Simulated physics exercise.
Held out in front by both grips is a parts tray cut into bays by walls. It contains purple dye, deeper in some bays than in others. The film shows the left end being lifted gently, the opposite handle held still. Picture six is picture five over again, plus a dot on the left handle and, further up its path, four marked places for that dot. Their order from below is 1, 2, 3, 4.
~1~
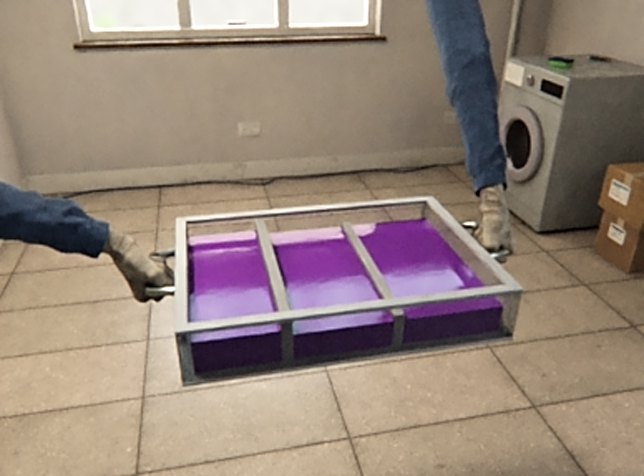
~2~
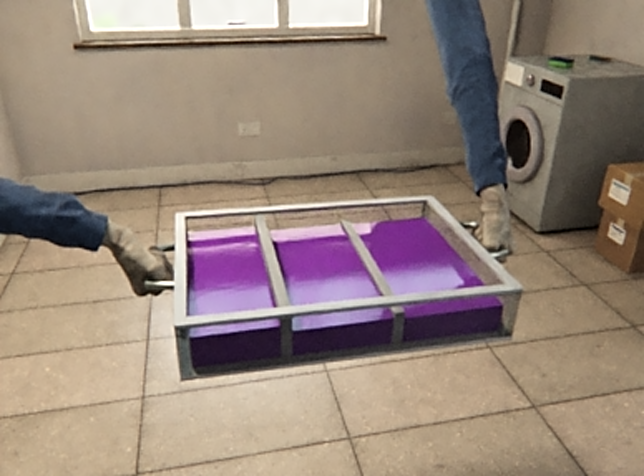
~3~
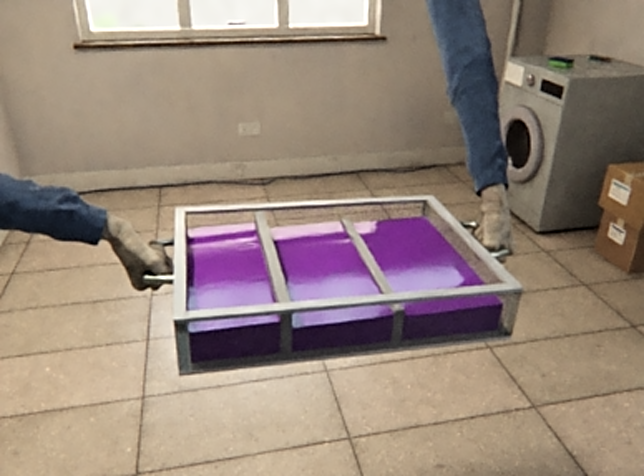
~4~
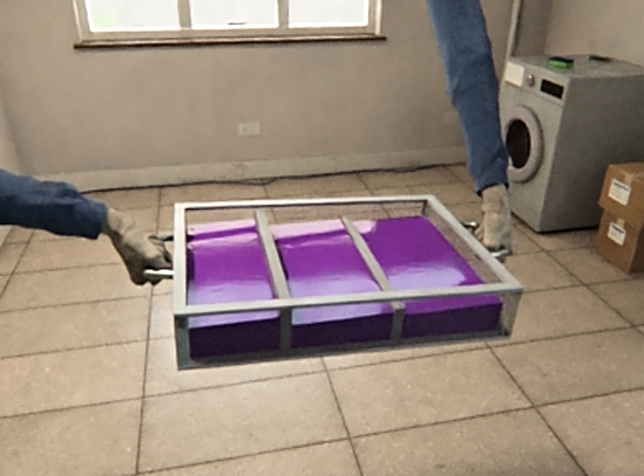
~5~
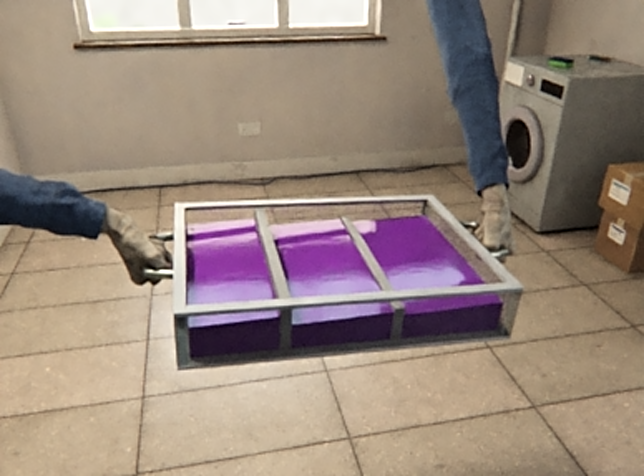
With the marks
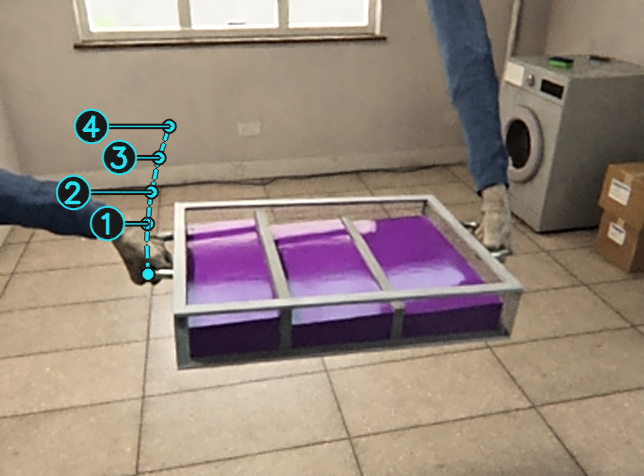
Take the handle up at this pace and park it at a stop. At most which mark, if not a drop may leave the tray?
I would pick stop 2.
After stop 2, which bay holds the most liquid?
The right bay.
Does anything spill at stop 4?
Yes.
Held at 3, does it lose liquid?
Yes.
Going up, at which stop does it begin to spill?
That would be 3.
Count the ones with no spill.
Two of the four.
On the marked copy, 1 at (147, 223); 2 at (151, 192); 3 at (159, 157); 4 at (169, 126).
If 1 is chosen, nothing spills; the right bay holds the most.
If 2 is chosen, nothing spills; the right bay holds the most.
If 3 is chosen, about 6 % goes over the rim.
If 4 is chosen, about 18 % goes over the rim.
